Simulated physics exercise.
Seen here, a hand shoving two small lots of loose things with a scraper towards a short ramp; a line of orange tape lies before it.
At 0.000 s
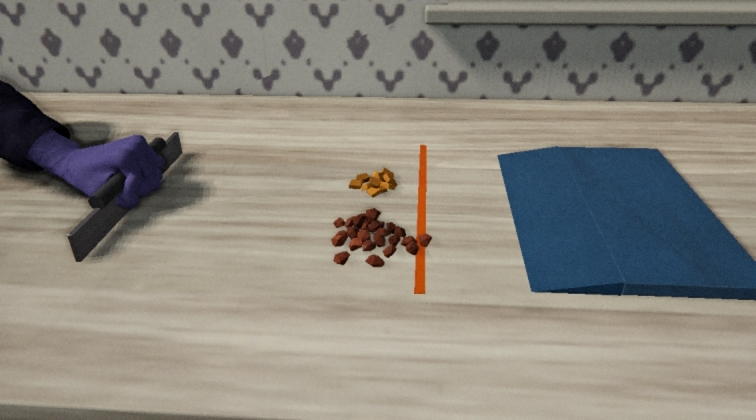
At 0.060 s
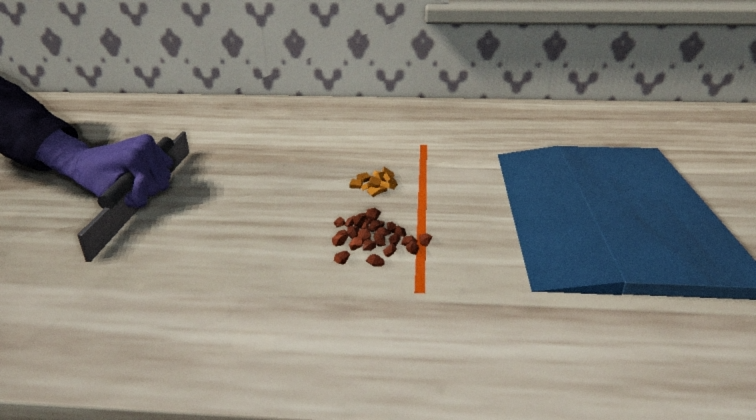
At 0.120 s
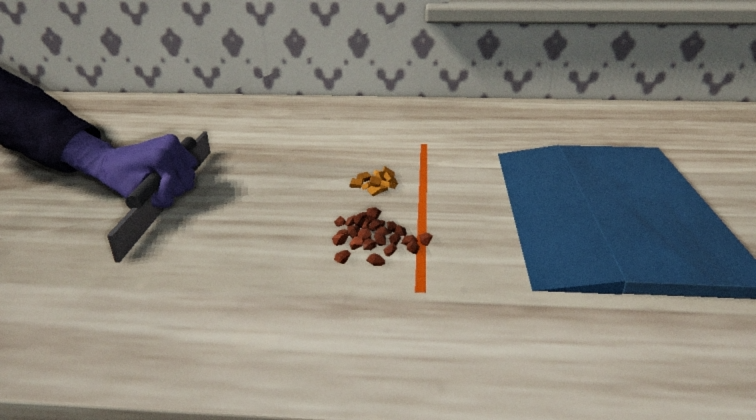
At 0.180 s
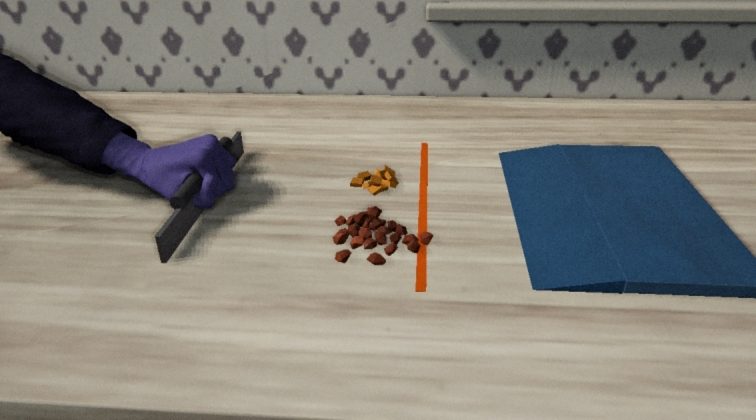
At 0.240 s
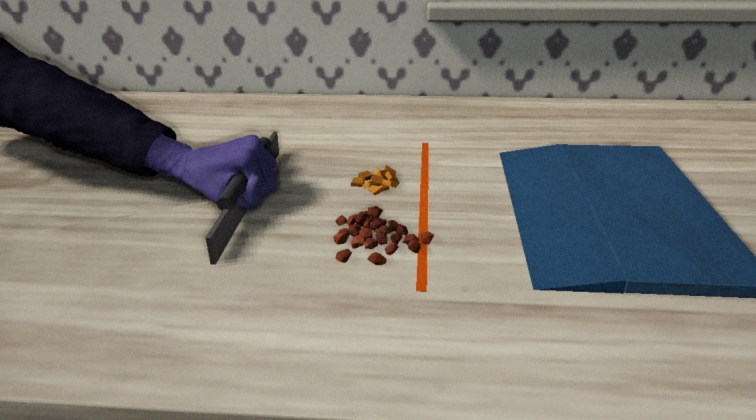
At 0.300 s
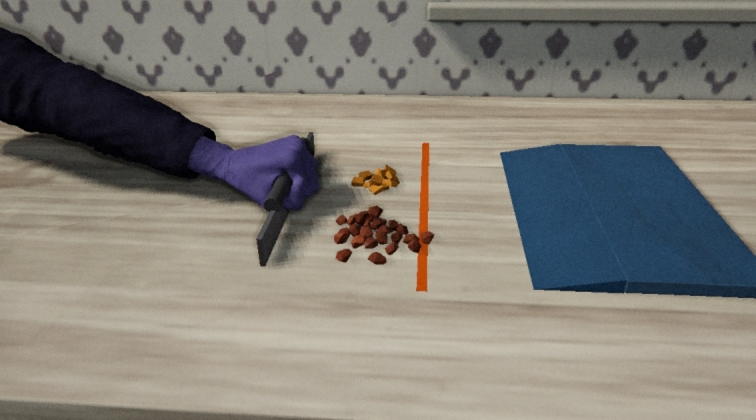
On a pale wood-grain counter against a patterned wall, a purple-gloved hand holds a dark scraper left of two small piles, one orange-yellow and one reddish-brown, near an orange strip and a blue ramp. The hand slides the scraper rightward, slowly at first, until it is close beside the still piles.
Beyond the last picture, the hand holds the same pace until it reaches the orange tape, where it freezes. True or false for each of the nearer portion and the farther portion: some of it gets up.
Nearer portion: False; farther portion: False.
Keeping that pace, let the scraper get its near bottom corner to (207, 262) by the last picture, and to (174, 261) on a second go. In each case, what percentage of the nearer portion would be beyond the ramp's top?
0 % and then 0 %.
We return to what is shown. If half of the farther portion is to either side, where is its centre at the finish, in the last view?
I reckon it's close to (507, 184).
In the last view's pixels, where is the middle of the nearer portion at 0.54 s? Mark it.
I'd place its centre close to (477, 233).
After 0.41 s, scraper still moving, near (370, 178); nearer portion the whole lot short of the ramp; farther portion the whole lot short of the ramp.
After 0.54 s, scraper stopped at the orange tape; nearer portion only a few on the ramp, all but a few short of the ramp; farther portion the whole lot short of the ramp.
After 0.82 s, scraper stopped at the orange tape; nearer portion near a quarter on the ramp, near two thirds short of the ramp; farther portion near a quarter on the ramp, the bulk short of the ramp.
In the end (1.6 s), scraper stopped at the orange tape; nearer portion none at all past the top, near a quarter on the ramp, the bulk short of the ramp; farther portion none at all past the top, near a quarter on the ramp, the bulk short of the ramp.
